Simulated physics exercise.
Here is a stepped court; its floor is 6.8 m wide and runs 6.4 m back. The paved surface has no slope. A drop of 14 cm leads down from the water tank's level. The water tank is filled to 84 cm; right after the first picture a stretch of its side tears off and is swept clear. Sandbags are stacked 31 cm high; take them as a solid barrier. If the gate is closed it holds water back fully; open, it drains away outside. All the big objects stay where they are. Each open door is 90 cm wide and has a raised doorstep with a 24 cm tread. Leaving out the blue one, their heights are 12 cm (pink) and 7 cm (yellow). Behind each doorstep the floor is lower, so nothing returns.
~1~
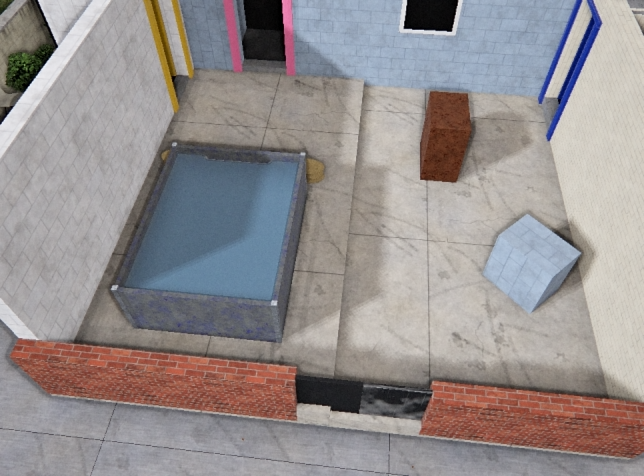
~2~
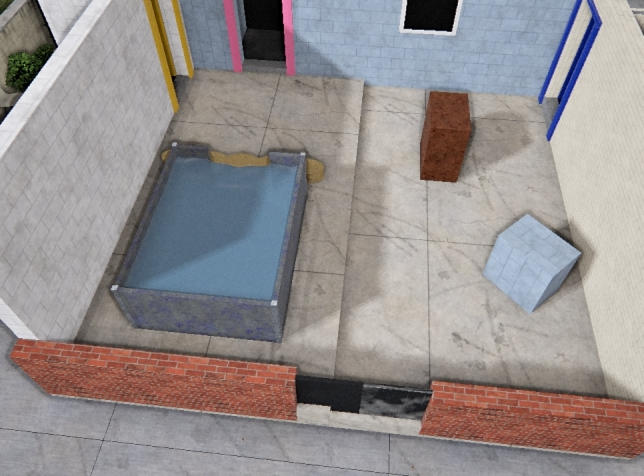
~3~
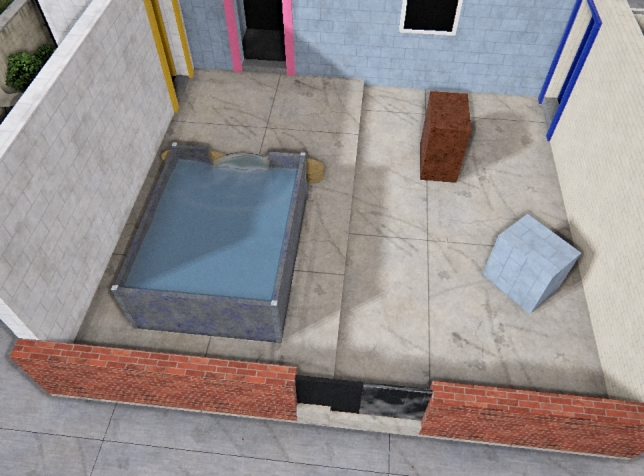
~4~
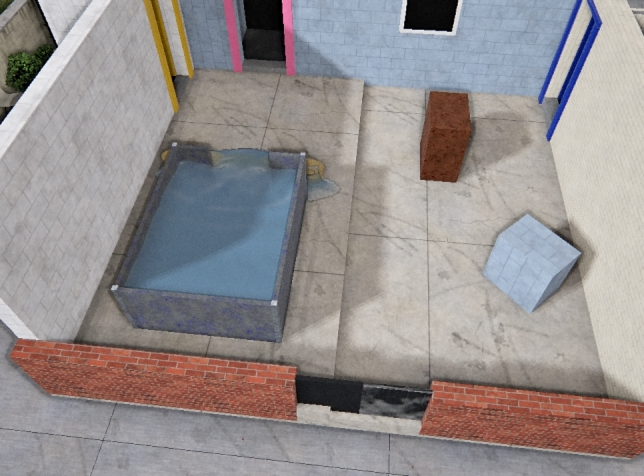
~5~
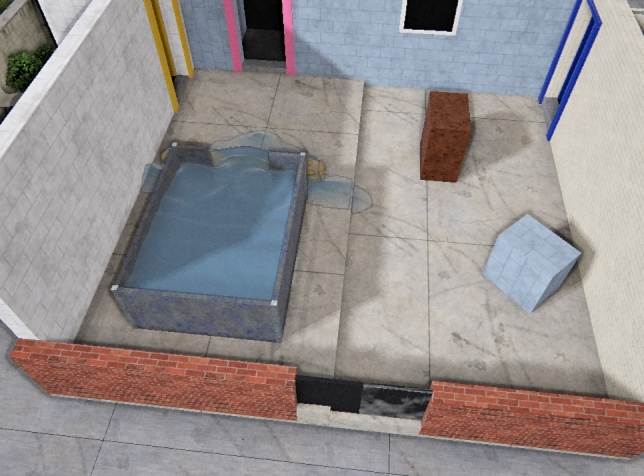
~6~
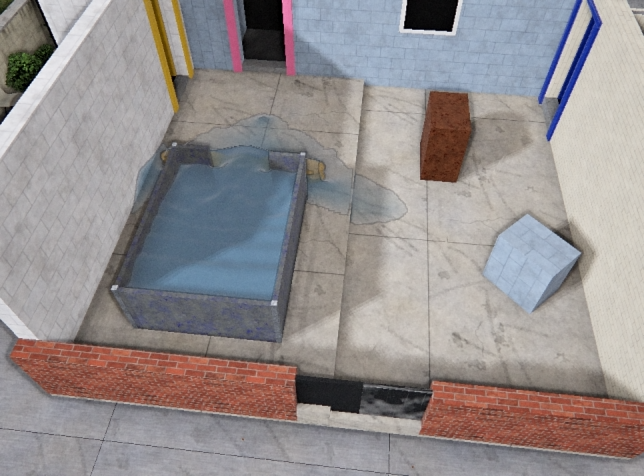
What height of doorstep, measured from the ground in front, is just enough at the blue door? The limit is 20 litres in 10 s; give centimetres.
It would have to be roughly 9.5 cm high.
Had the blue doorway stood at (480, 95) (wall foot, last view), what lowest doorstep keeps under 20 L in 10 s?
Roughly 7.0 cm.
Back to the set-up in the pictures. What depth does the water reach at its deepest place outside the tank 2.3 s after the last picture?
Up to some 46 cm.
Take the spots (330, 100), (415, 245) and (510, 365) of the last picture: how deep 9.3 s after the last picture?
Roughly 3, 8 and 10 cm, in turn.
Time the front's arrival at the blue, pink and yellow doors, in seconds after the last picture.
Arrival: Blue 2.8 s, pink 0.4 s, yellow 0.6 s.
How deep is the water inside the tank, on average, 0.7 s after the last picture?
Roughly 63 cm on average.
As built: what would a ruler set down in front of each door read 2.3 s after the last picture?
In cm: Blue 0, pink 18, yellow 14.
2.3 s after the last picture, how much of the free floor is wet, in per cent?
Some 70 per cent of it.
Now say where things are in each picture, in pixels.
The water tank at (219, 219) is whole and still, 84 cm deep; the blue door at (564, 73) is dry, in the first frame.
The front is at a hidden place, 0.3 m from the gap on the far side; 0.2 m2 of floor is wet, 84 cm left at the back, in the second frame.
The gap is on the far side, the front 0.6 m out at a hidden place; the back of the water tank holds 84 cm, in the third frame.
Water pours out on the far side and has run 1.1 m, to (159, 174); about 9 cm deep outside, 84 cm at the back, in the fourth frame.
The front is at (366, 196), 1.5 m from the gap on the far side; 2.8 m2 of floor is wet, 84 cm left at the back, in the fifth frame.
Water pours out on the far side and has run 2.0 m, to (399, 207); about 5 cm deep outside, 77 cm at the back; the blue door at (564, 73), 5.7 m from the gap, is still 3.6 m from the nearest water, in the sixth frame.
Then, 0.7 s after the last picture water covers 40 % of the floor, deepest (68 cm) near (245, 181); it has not reached the blue door.
Then, 2.3 s after the last picture water covers 70 % of the floor, deepest (46 cm) near (245, 181); it has not reached the blue door.
Then, 9.3 s after the last picture water covers 95 % of the floor, deepest (24 cm) near (245, 181); 8 cm at the blue door, 0 litres in over its 17 cm doorstep.
At the blue door as built, the water peaked near 13 cm, 3.7 s after the last picture.
With a doorstep of 7.5 cm, 46 litres would have come in within the 10 s; with 10.5 cm, 10 litres. So under 20 litres takes about 9.5 cm.
